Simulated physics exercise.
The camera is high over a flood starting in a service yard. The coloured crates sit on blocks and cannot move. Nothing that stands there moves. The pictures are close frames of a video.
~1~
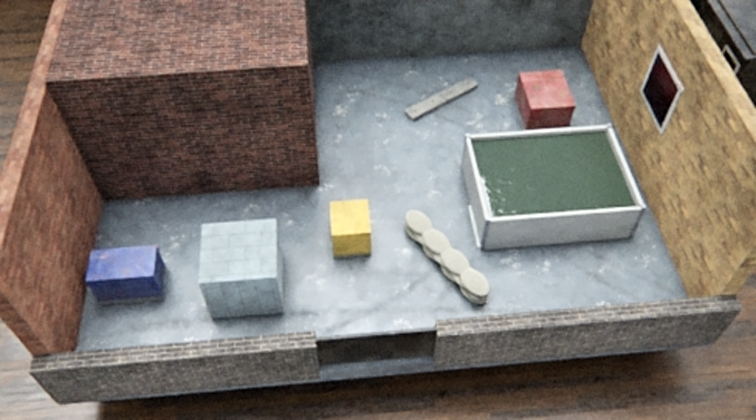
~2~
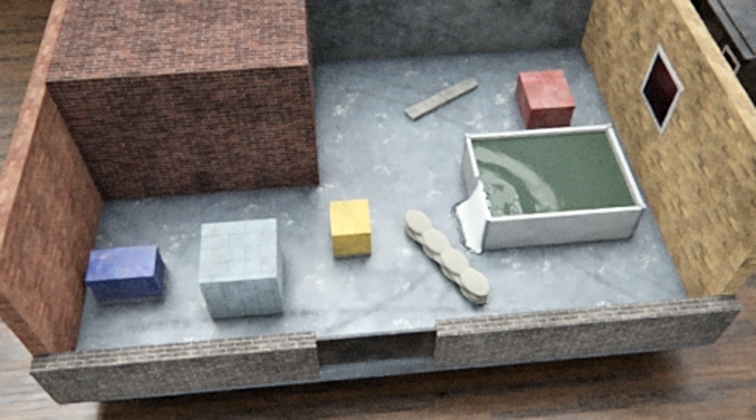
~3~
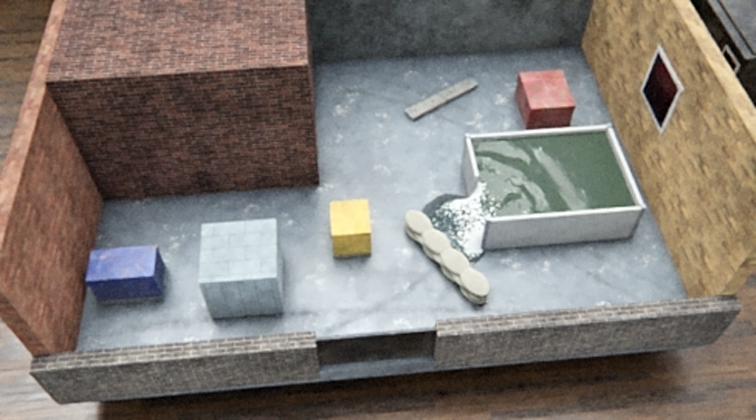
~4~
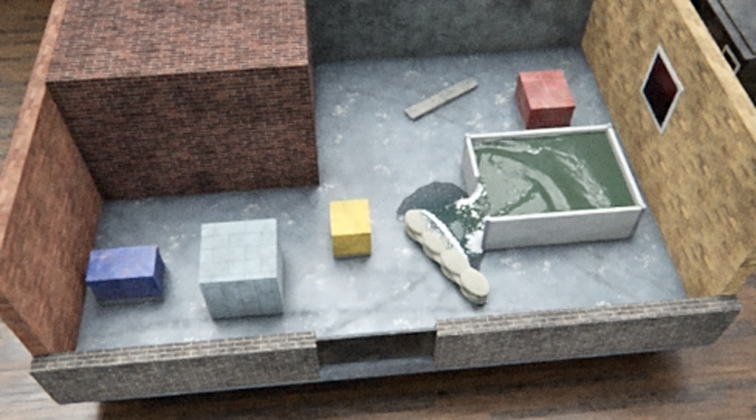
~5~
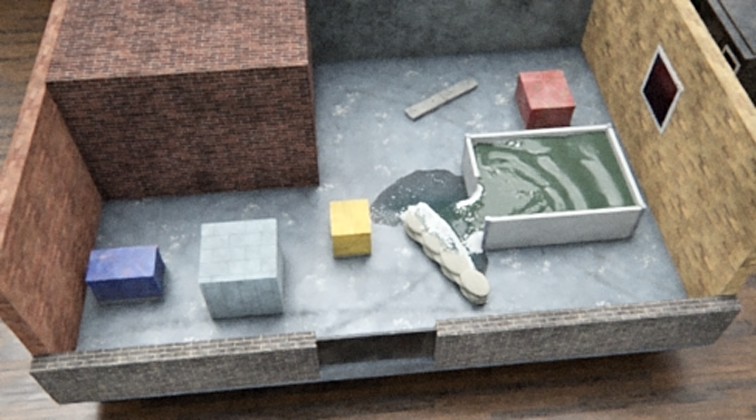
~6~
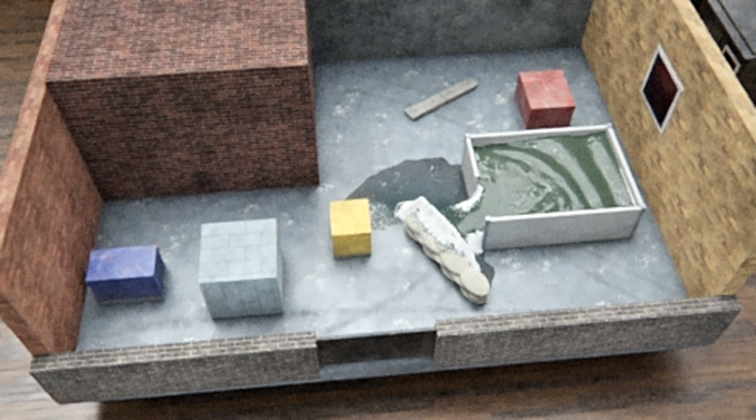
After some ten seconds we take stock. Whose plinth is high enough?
One by one: The yellow crate is soaked; the blue crate keeps dry; the red crate is soaked.
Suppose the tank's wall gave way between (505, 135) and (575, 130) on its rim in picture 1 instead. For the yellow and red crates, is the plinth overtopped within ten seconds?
My reading: Yellow takes water; red is soaked.
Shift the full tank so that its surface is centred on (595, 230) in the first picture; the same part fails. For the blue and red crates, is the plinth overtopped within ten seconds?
My reading: Blue crate gets wet; red crate ends up wet.
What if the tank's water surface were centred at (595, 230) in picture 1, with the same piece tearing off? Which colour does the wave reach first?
It is the yellow crate.
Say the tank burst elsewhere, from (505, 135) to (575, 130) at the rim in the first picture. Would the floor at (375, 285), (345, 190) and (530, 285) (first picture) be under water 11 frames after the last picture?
As listed: Dry, clear, not flooded.
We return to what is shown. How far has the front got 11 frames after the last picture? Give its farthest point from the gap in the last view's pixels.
Near (148, 200).
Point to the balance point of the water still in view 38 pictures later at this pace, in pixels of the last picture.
Roughly at (473, 175).
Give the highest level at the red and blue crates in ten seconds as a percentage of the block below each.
Near 390 and 50 in a hundred.
A moment on, water covers 25 % of the floor; the yellow crate water round its plinth, the blue crate not reached, the red crate not reached.
Next, water covers 50 % of the floor; the yellow crate water round its plinth, the blue crate not reached, the red crate not reached.
Then, water covers 60 % of the floor; the yellow crate water round its plinth, the blue crate water round its plinth, the red crate water round its plinth.
Later, water covers 90 % of the floor; the yellow crate water round its plinth, the blue crate water round its plinth, the red crate water round its plinth.
In the end, water covers 95 % of the floor; the yellow crate was topped, the blue crate stayed above the water, the red crate was topped.
